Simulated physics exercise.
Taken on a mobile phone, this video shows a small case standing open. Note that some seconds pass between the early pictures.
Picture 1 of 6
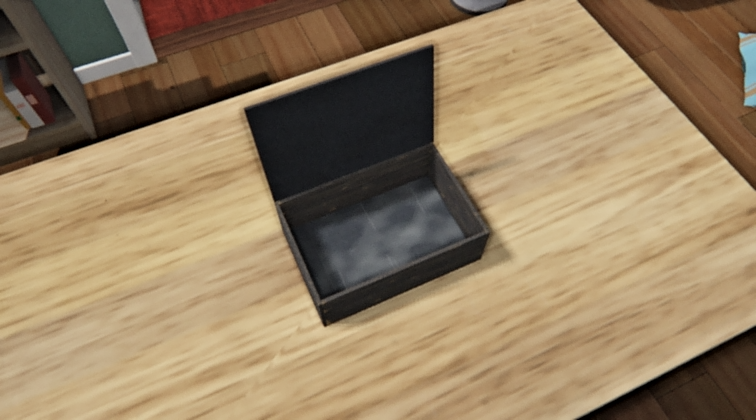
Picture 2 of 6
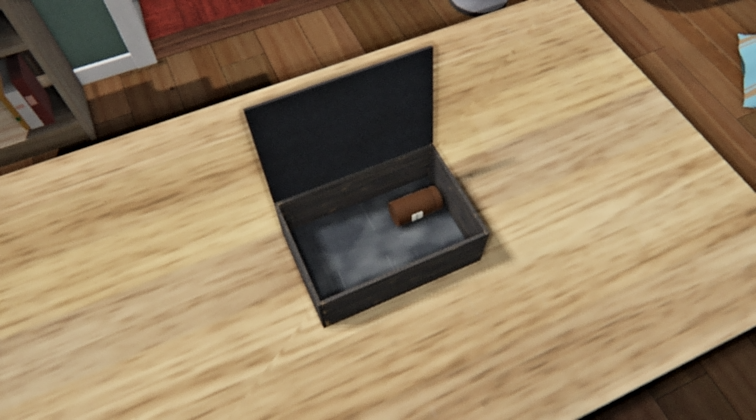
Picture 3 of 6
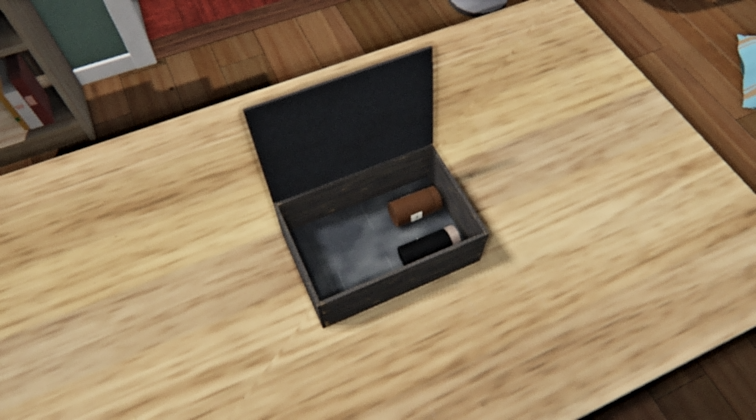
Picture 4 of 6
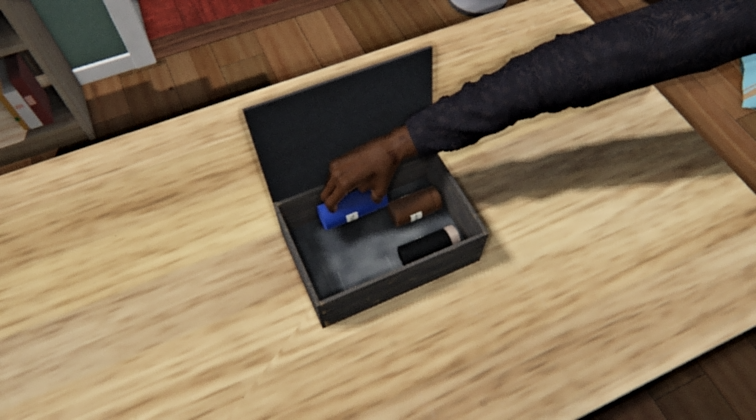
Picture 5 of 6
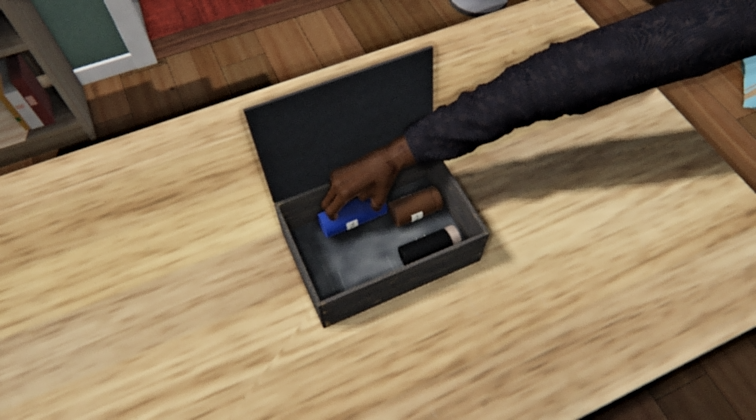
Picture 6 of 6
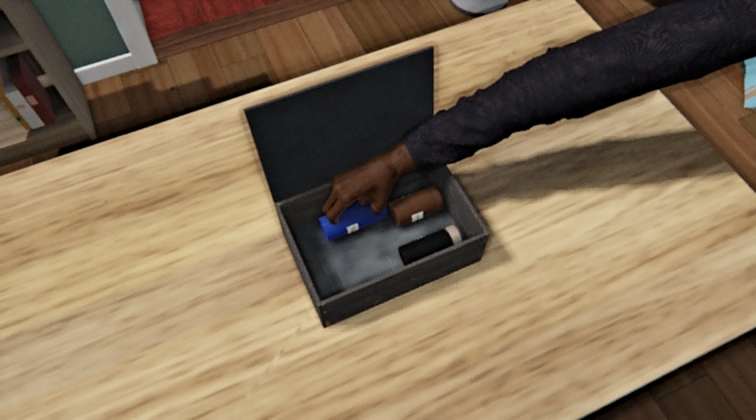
On a wooden table, an open dark case holding first a brown cylinder, then a black one, before a hand lowers a blue one inside.
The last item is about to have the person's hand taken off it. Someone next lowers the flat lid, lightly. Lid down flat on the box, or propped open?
Down flat.
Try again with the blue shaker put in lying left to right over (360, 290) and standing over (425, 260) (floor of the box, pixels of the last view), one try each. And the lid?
Try 1: Lid shut; try 2: Lid not shut.
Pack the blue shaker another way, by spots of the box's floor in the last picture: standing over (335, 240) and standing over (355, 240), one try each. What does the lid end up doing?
Well, the first time the lid can't get down, and the second time it can't get down.
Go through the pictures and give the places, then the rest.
In the first frame, the last thing is not in view yet.
In the second frame, the last thing is not in view yet.
In the third frame, the last thing is not in view yet; black shaker (430, 247).
The fourth frame shows coming down; blue shaker (353, 206); black shaker (429, 247).
The fifth frame shows coming down; blue shaker (353, 214); black shaker (430, 247).
The sixth frame shows put in, still held; blue shaker (353, 218); black shaker (430, 247).
Then, 1.30 s on from there, lid 84° above the rim.
Then, 1.70 s on from there, lid 47° above the rim.
Then, 1.90 s on from there, lid 15° above the rim.
In the end, lid shut; all 3 unmoved. At the end, from the last picture's camera, blue shaker near (353, 218).
